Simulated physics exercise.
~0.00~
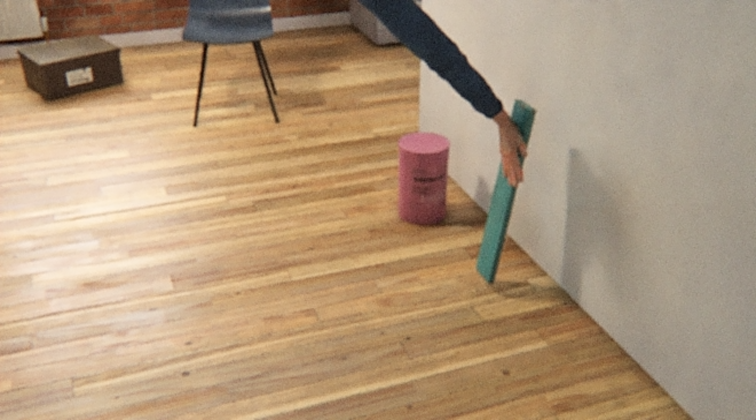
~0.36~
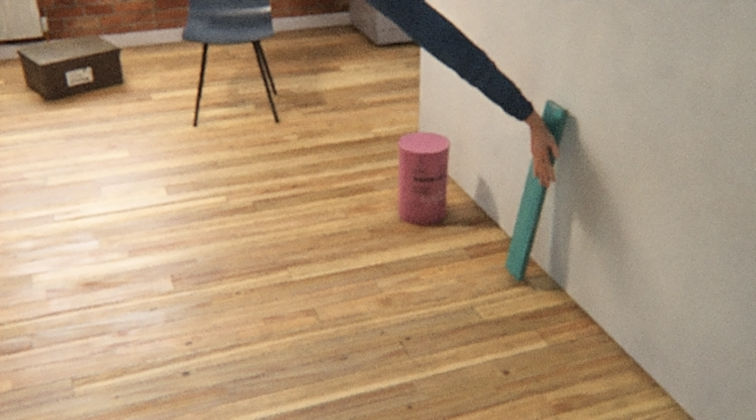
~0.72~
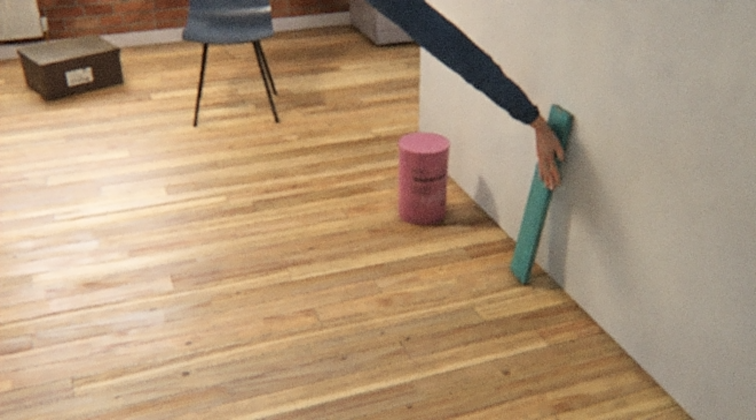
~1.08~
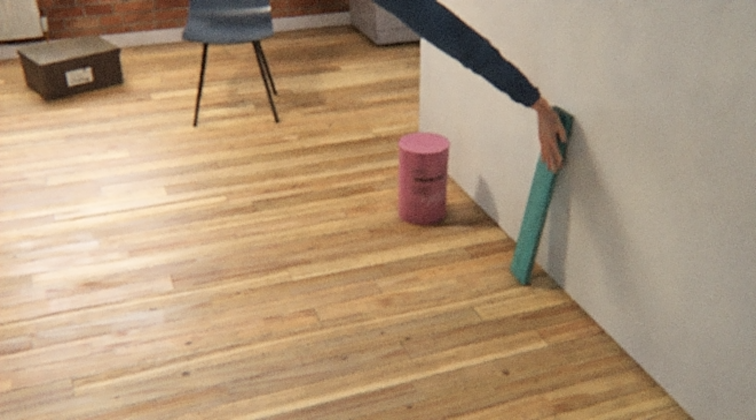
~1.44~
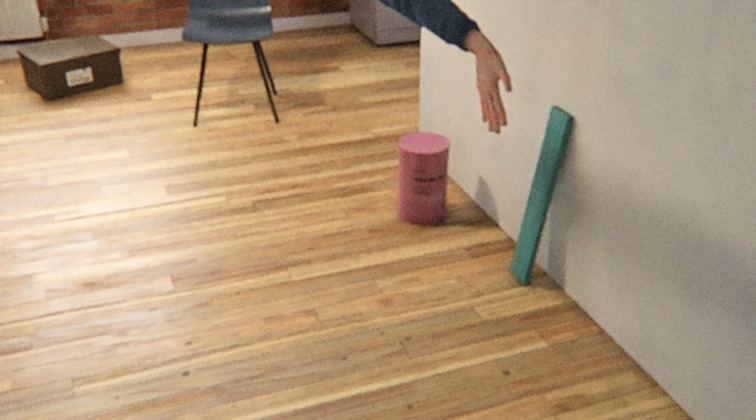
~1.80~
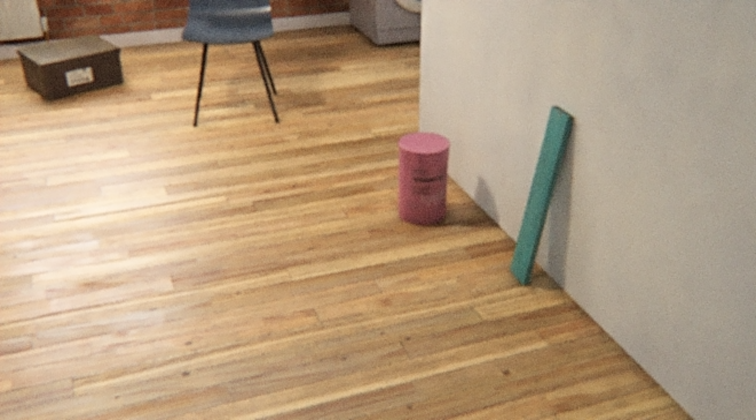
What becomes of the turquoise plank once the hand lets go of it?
It stays leaning against the wall, in the same place where the hand left it.
